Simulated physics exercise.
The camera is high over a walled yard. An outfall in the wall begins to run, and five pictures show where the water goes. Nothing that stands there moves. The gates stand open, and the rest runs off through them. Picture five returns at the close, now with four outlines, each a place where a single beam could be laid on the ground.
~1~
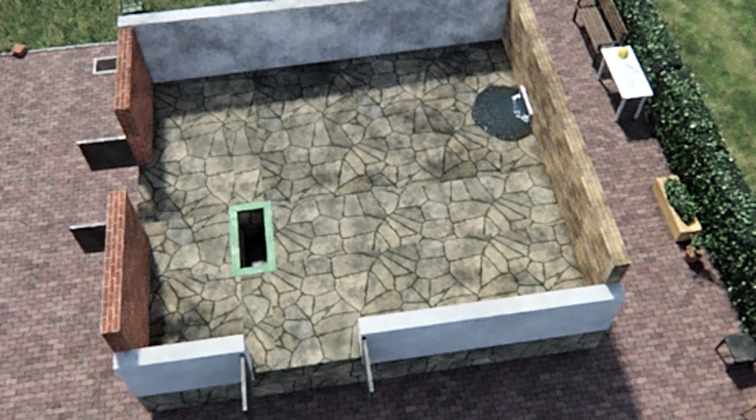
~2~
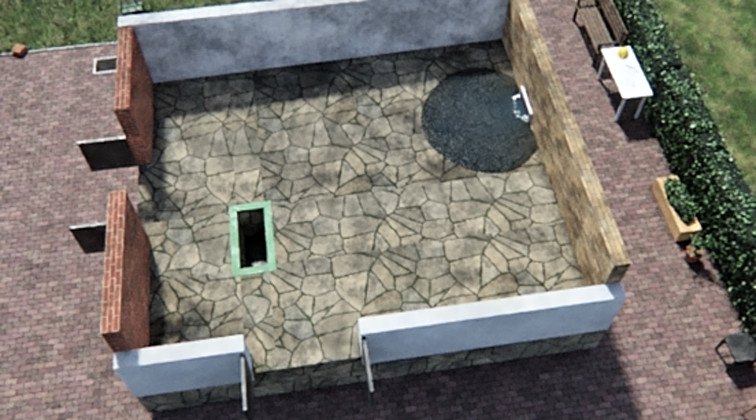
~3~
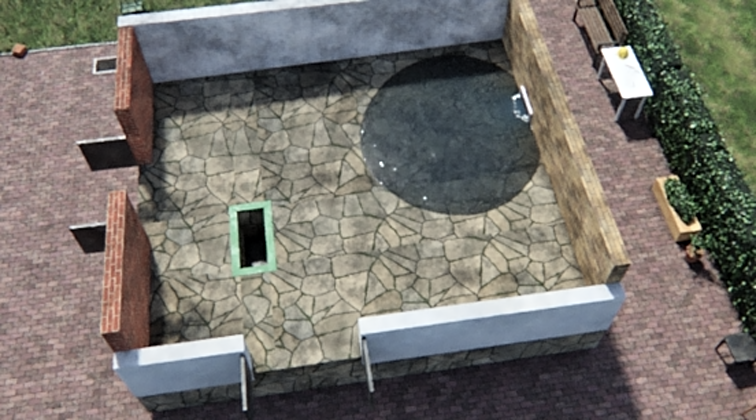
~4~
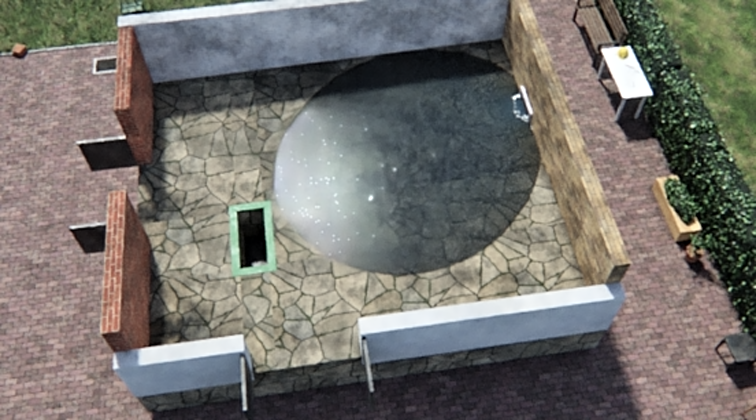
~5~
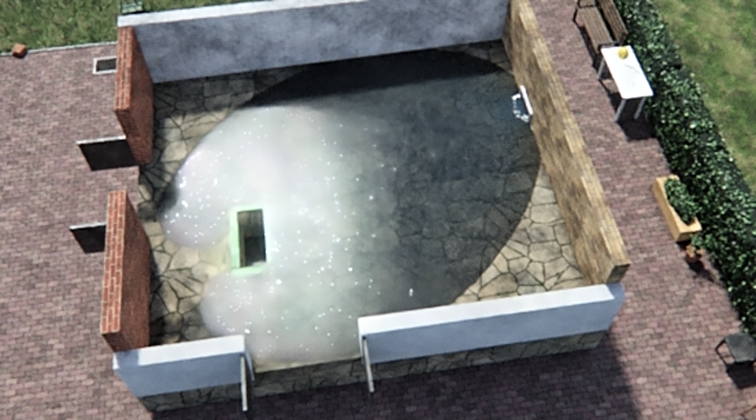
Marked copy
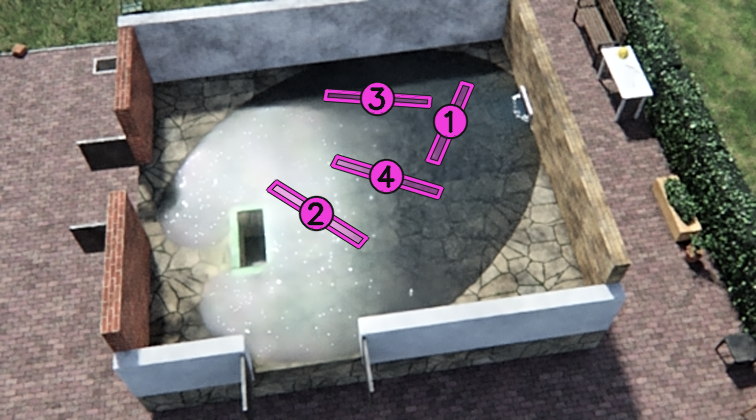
At the start, a small dark pool of water lies by a white outlet on the right wall of a walled, stone-paved yard. The water spreads steadily leftward in a widening round sheet, turning pale and glinting, until it surrounds the green-rimmed opening and covers most of the paving.
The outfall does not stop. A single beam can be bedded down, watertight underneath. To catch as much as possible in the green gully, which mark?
It is 3.
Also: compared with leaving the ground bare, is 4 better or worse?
It is worse.
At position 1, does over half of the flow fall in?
No.
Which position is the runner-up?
1 it is.
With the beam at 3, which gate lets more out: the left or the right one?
The left gate.
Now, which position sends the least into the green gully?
That is position 2.
On the marked copy, 1 from (433, 161) to (467, 84); 2 from (272, 185) to (362, 242); 3 from (325, 95) to (429, 102); 4 from (335, 161) to (439, 192).
With 1, about 25 % of the stream runs into the green gully, about 75 % out by the gates.
With 2, about 6 % of the stream runs into the green gully, about 92 % out by the gates.
With 3, about 32 % of the stream runs into the green gully, about 68 % out by the gates.
With 4, about 14 % of the stream runs into the green gully, about 84 % out by the gates.
